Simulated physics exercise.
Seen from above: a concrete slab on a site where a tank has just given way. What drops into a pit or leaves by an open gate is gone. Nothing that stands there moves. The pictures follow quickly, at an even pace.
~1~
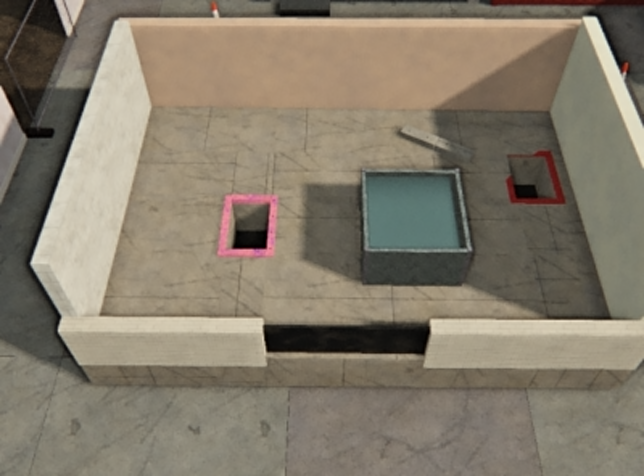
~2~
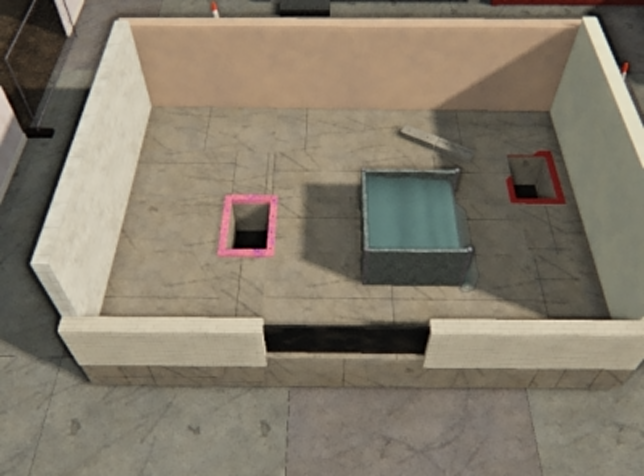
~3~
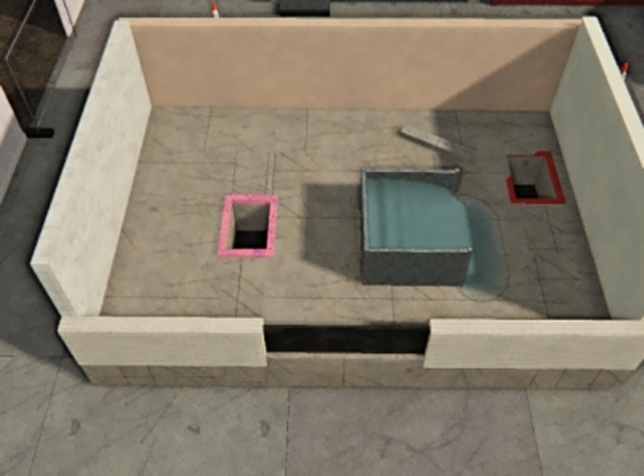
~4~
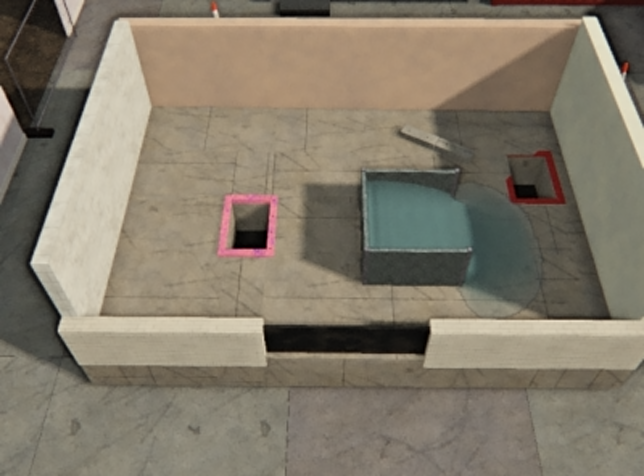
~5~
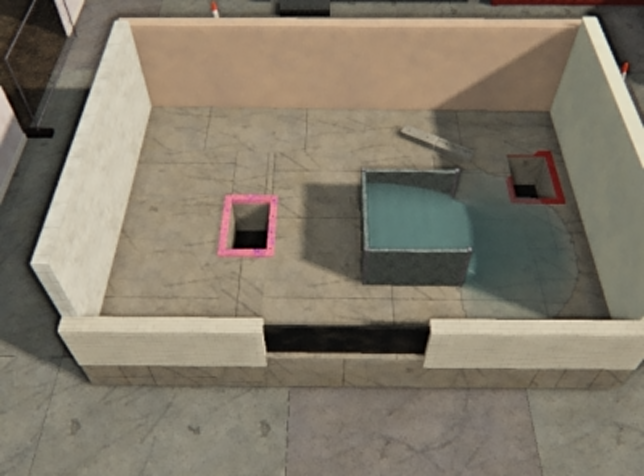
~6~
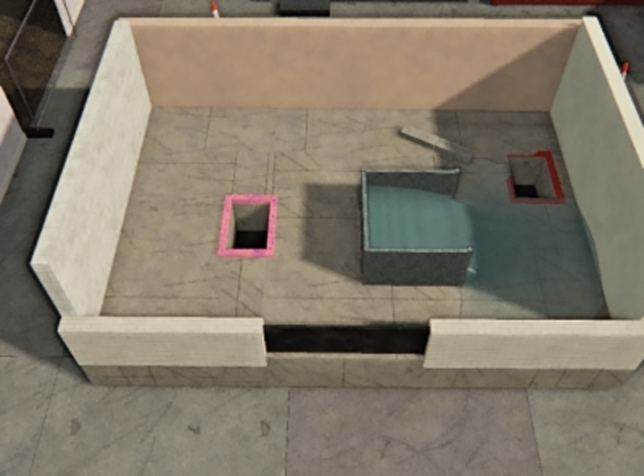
On a walled concrete slab, a tank's right side gives way and water pours out, spreading rightward across the floor.
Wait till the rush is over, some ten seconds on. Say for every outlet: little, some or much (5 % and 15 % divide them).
The gate takes less than 5 %; the pink pit takes less than 5 %; the red pit takes more than 15 %.
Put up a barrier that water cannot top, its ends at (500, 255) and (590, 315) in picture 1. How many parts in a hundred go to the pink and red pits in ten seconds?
Roughly, in per cent: Pink 0, red 50.
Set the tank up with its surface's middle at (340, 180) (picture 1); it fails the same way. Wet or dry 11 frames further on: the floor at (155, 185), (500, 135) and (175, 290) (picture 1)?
In turn: Free of water, wet, dry.
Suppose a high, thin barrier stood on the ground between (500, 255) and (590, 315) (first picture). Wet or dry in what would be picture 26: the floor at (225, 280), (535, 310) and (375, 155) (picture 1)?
As listed: No water, covered, not flooded.
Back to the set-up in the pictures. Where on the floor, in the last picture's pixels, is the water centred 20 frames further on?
Close to (494, 265).
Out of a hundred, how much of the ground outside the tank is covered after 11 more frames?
Roughly 20 per cent.
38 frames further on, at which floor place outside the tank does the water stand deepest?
At about (94, 341).
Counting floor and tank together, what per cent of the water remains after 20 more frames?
About 72 per cent.
A moment on, water covers 20 % of the floor; the gate 0 %, the pink pit 0 %, the red pit 6 %.
Next, water covers 20 % of the floor; the gate 0 %, the pink pit 0 %, the red pit 17 %.
Then, water covers 35 % of the floor; the gate 0 %, the pink pit 0 %, the red pit 28 %.
Later, water covers 55 % of the floor; the gate 0 %, the pink pit 0 %, the red pit 38 %.
In the end, water covers 75 % of the floor; the gate 0 %, the pink pit 0 %, the red pit 46 %.
